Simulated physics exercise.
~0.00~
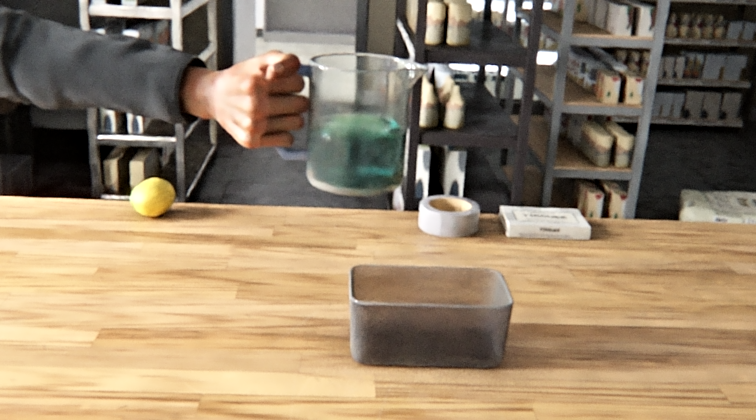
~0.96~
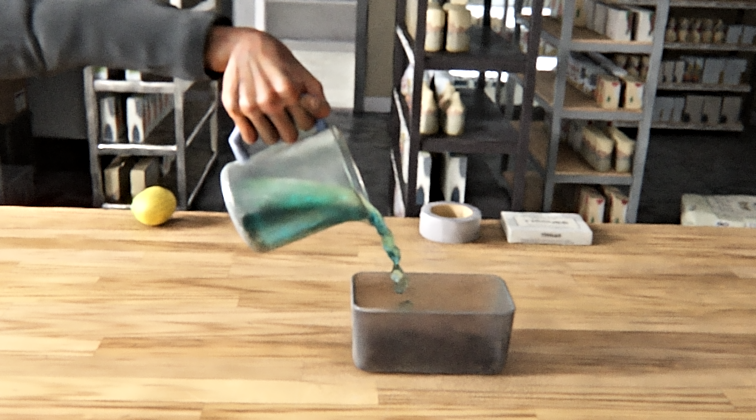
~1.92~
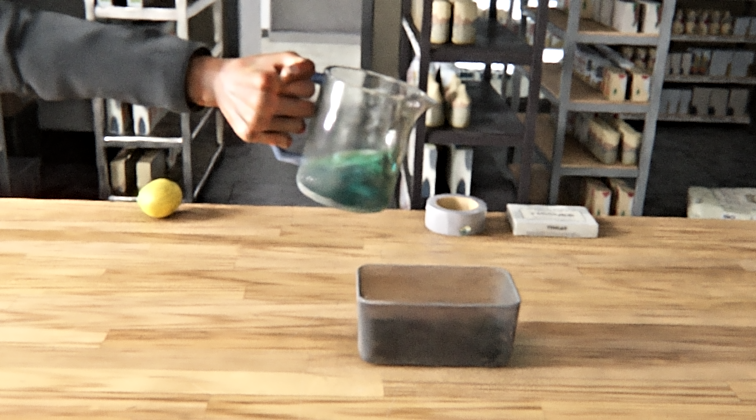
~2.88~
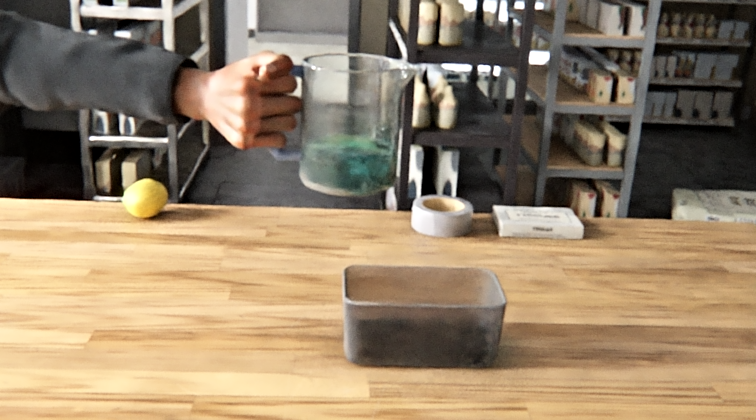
At first, a hand in a dark sleeve holds up a clear jug of teal liquid above a wooden work surface, to the left of an oblong grey tub. A lemon, a roll of tape and a small white box sit behind, with shelves beyond. The hand then tips the jug steeply to the right, and a thin stream runs from its lip into the tub. Next, the jug is rolled back until it is only slightly tilted, and the stream has stopped. Finally, the hand holds the jug level again, with less liquid inside, while the tub stays in place.
